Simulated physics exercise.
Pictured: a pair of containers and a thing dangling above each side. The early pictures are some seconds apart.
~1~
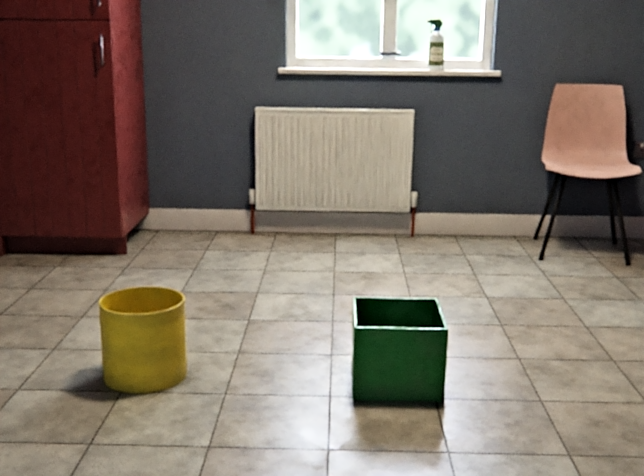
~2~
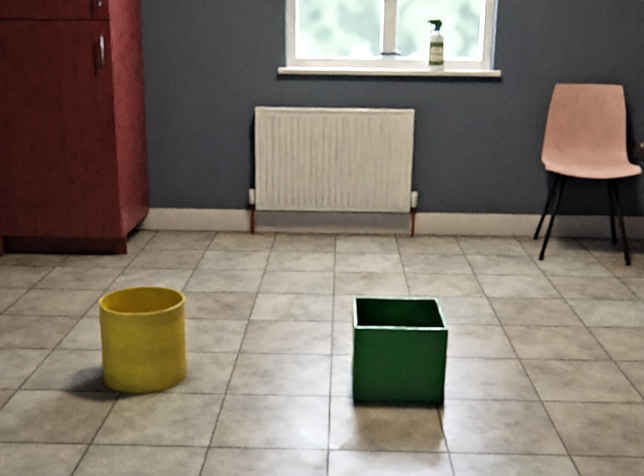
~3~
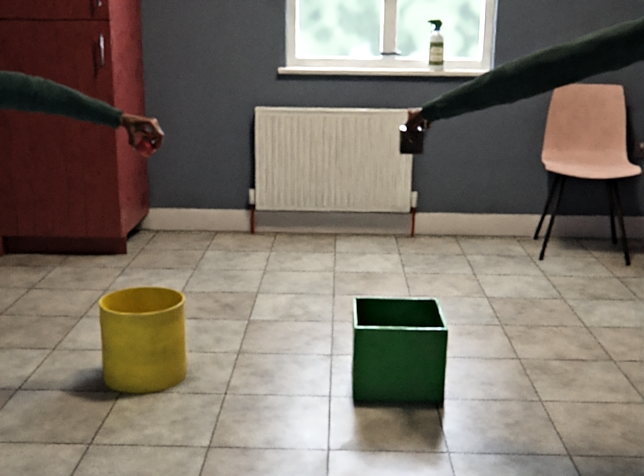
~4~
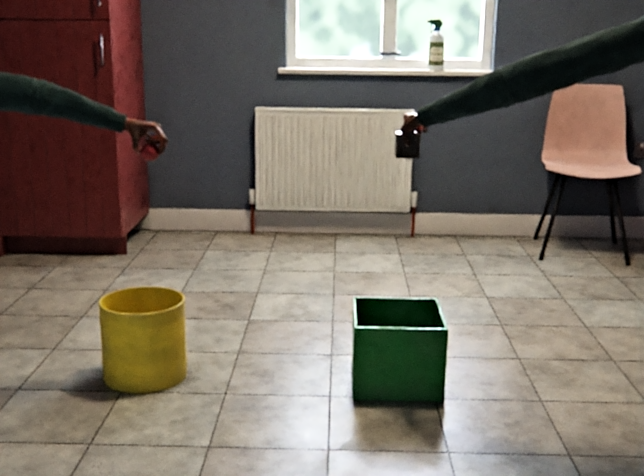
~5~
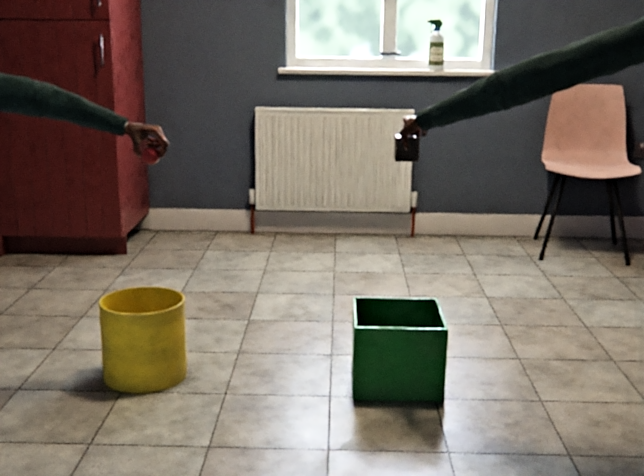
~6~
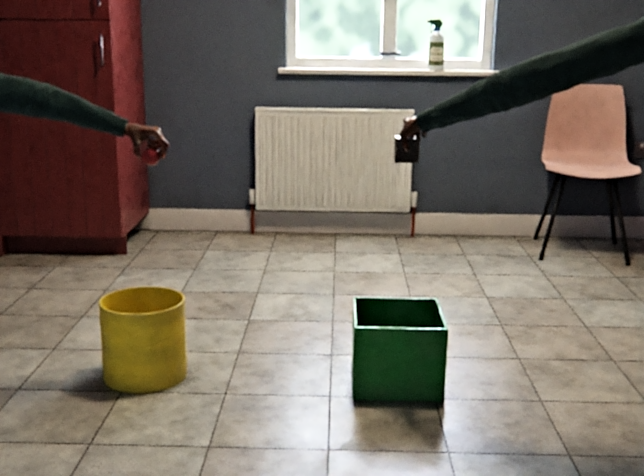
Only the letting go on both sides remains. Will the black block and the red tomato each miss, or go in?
In the end the black block goes in, the red tomato goes in.
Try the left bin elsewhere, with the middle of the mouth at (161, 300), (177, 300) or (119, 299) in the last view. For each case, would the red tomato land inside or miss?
On the first try it lands in it, on the second it lands in it, on the third it lands in it.
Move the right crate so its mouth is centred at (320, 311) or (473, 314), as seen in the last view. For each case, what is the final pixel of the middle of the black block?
Around (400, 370) for the first option and (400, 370) for the second.
Then, 0.24 s later than the last frame, black block dropping near (404, 212); red tomato dropping near (154, 219).
When it is over, the black block lands inside, near (398, 368); the red tomato lands inside, near (160, 366).
